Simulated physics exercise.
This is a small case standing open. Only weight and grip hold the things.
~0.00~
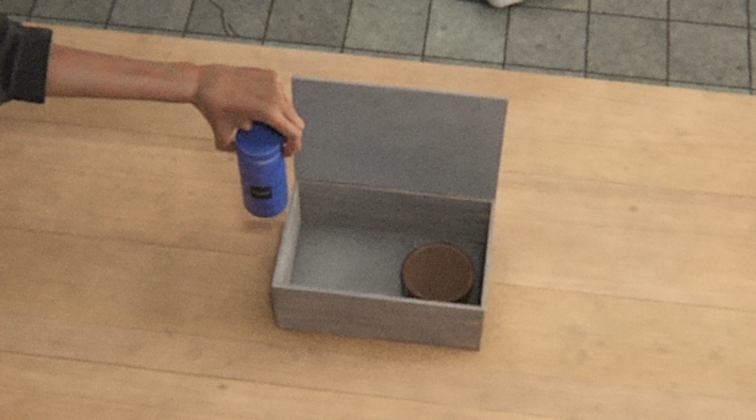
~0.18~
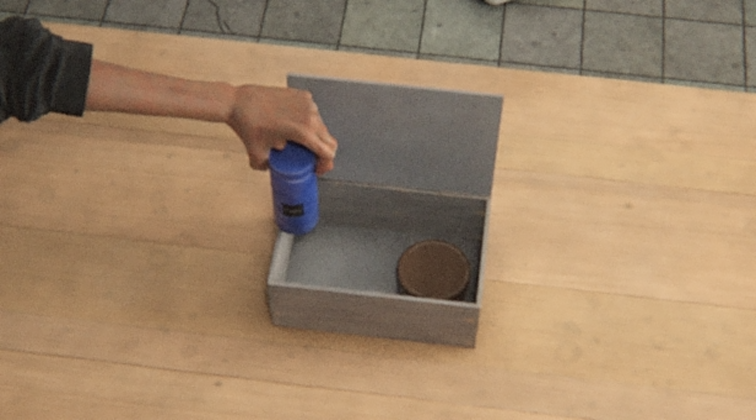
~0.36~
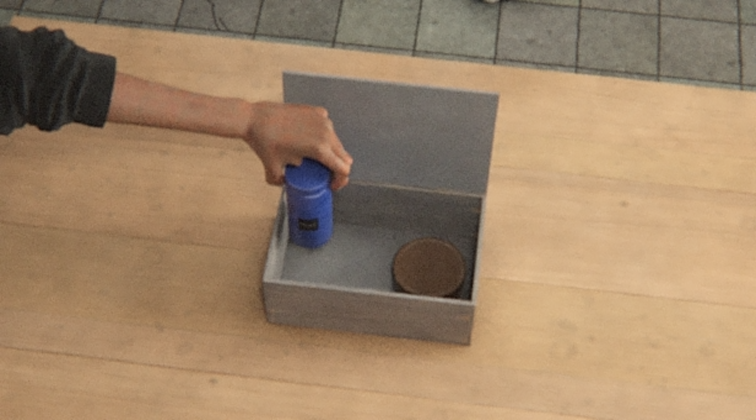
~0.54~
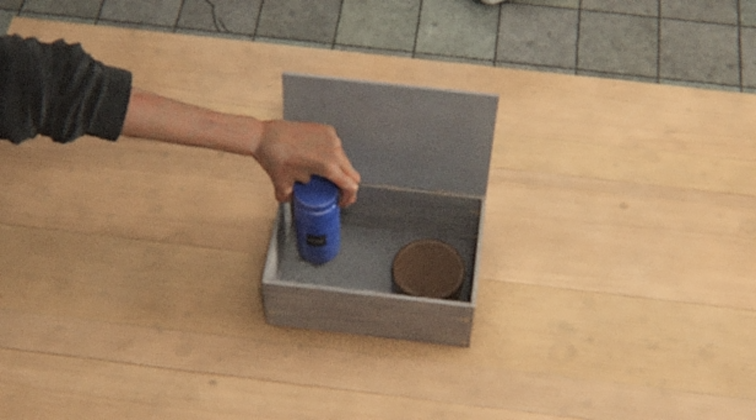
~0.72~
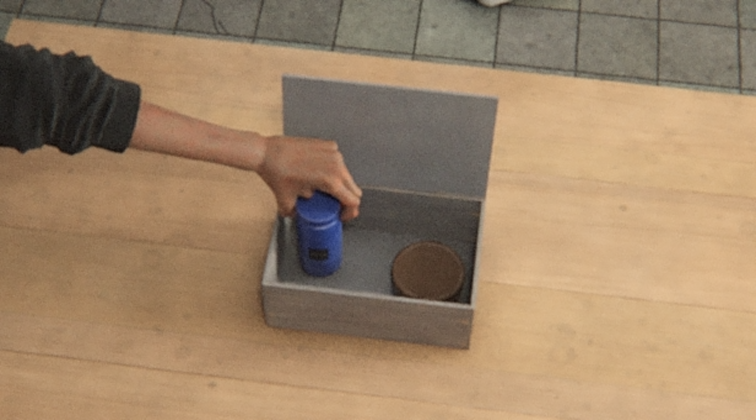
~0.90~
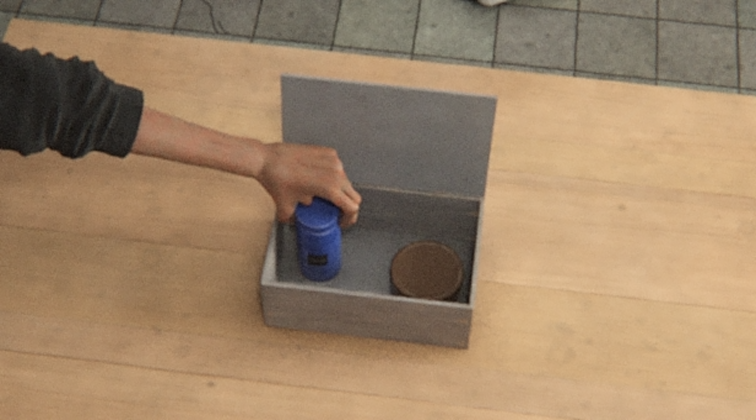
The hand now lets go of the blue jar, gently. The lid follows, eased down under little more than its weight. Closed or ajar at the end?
The lid is held up.
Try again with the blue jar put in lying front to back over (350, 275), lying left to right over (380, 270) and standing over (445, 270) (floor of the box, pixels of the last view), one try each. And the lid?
First, it sits on the rim; second, it sits on the rim; third, it will not close.
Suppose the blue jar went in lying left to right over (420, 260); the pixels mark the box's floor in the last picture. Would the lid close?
Then it shuts flat.
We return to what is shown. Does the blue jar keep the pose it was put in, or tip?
The blue jar keeps its pose.
After 2.30 s, lid 72° above the rim.
After 3.40 s, lid 39° above the rim.
At rest (6.5 s), lid 39° above the rim; both in place. Seen from the same camera at the end, blue jar near (319, 237).
